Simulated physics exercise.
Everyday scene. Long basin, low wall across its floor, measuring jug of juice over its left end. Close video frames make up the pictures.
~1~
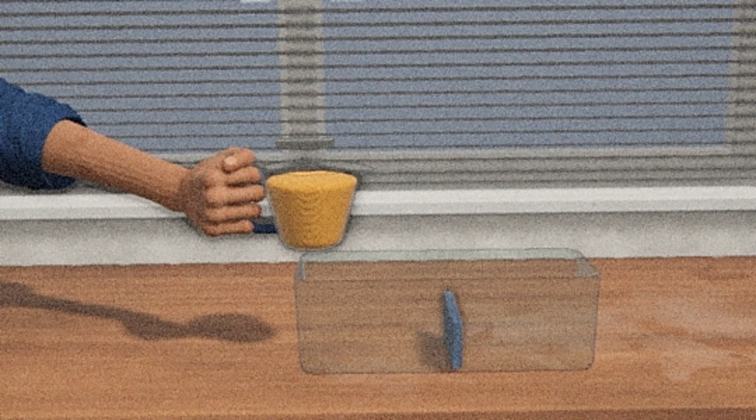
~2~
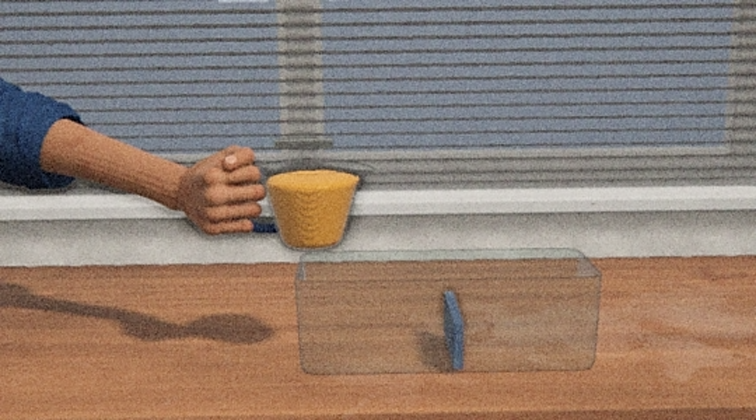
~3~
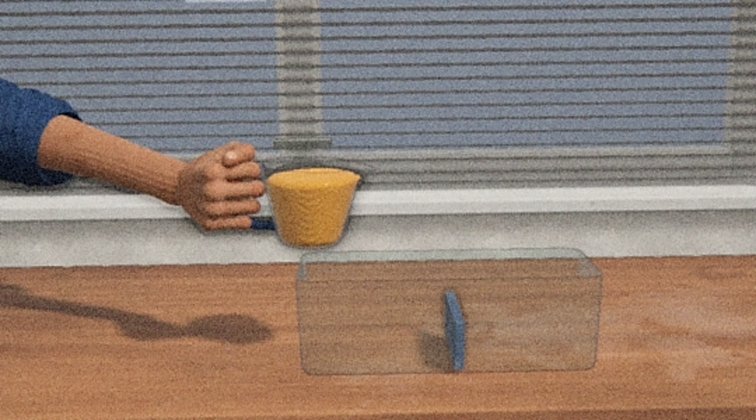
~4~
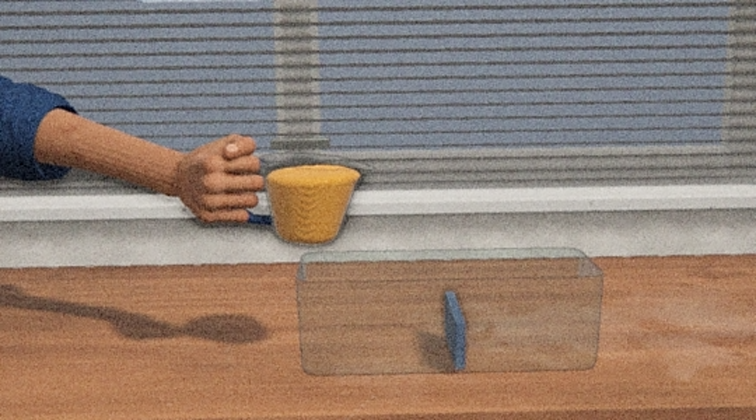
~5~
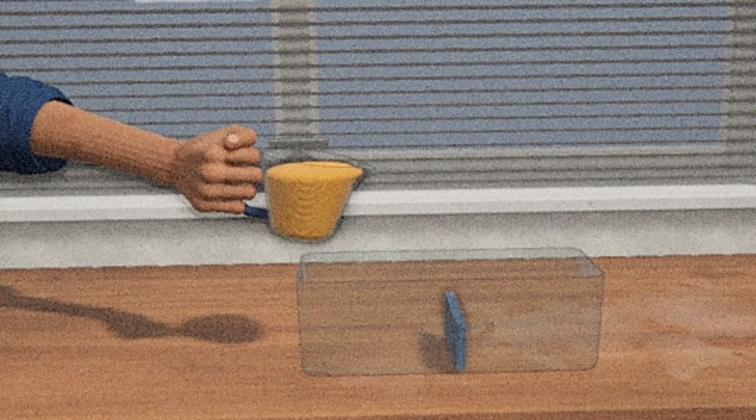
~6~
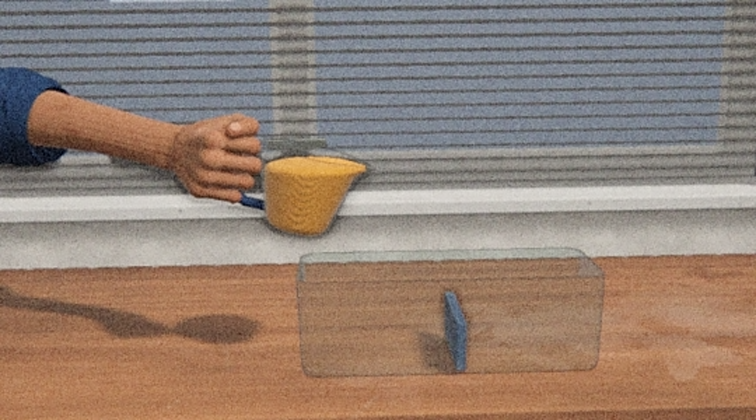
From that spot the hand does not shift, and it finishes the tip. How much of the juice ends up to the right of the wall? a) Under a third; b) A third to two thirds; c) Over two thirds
b.
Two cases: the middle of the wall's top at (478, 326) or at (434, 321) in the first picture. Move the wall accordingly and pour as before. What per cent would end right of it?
Estimated: 10 % first, 90 % second.
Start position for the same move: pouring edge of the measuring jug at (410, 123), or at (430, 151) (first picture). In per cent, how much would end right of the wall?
About 95 % the first time, about 90 % the second.
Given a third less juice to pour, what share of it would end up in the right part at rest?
Estimated share: Around 40 %.
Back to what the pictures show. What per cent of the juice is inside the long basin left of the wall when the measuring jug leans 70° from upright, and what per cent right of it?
Split is about 10 % to the left and 0 % to the right.
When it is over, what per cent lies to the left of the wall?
Close to 45 in a hundred.
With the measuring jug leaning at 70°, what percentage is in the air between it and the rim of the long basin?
It's close to 30 per cent.
A moment on, the measuring jug is tipped part way and 62 per cent is still to pour, 8 is left of the wall and 0 right of it.
Next, the measuring jug is tipped right over and 7 per cent is still to pour, 34 is left of the wall and 35 right of it.
Then the measuring jug is tipped right over and 0 per cent is still to pour, 43 is left of the wall and 56 right of it.
Later the measuring jug is tipped right over and 0 per cent is still to pour, 43 is left of the wall and 56 right of it.
In the end 43 per cent lies left of the wall, 56 right of it and 2 outside.
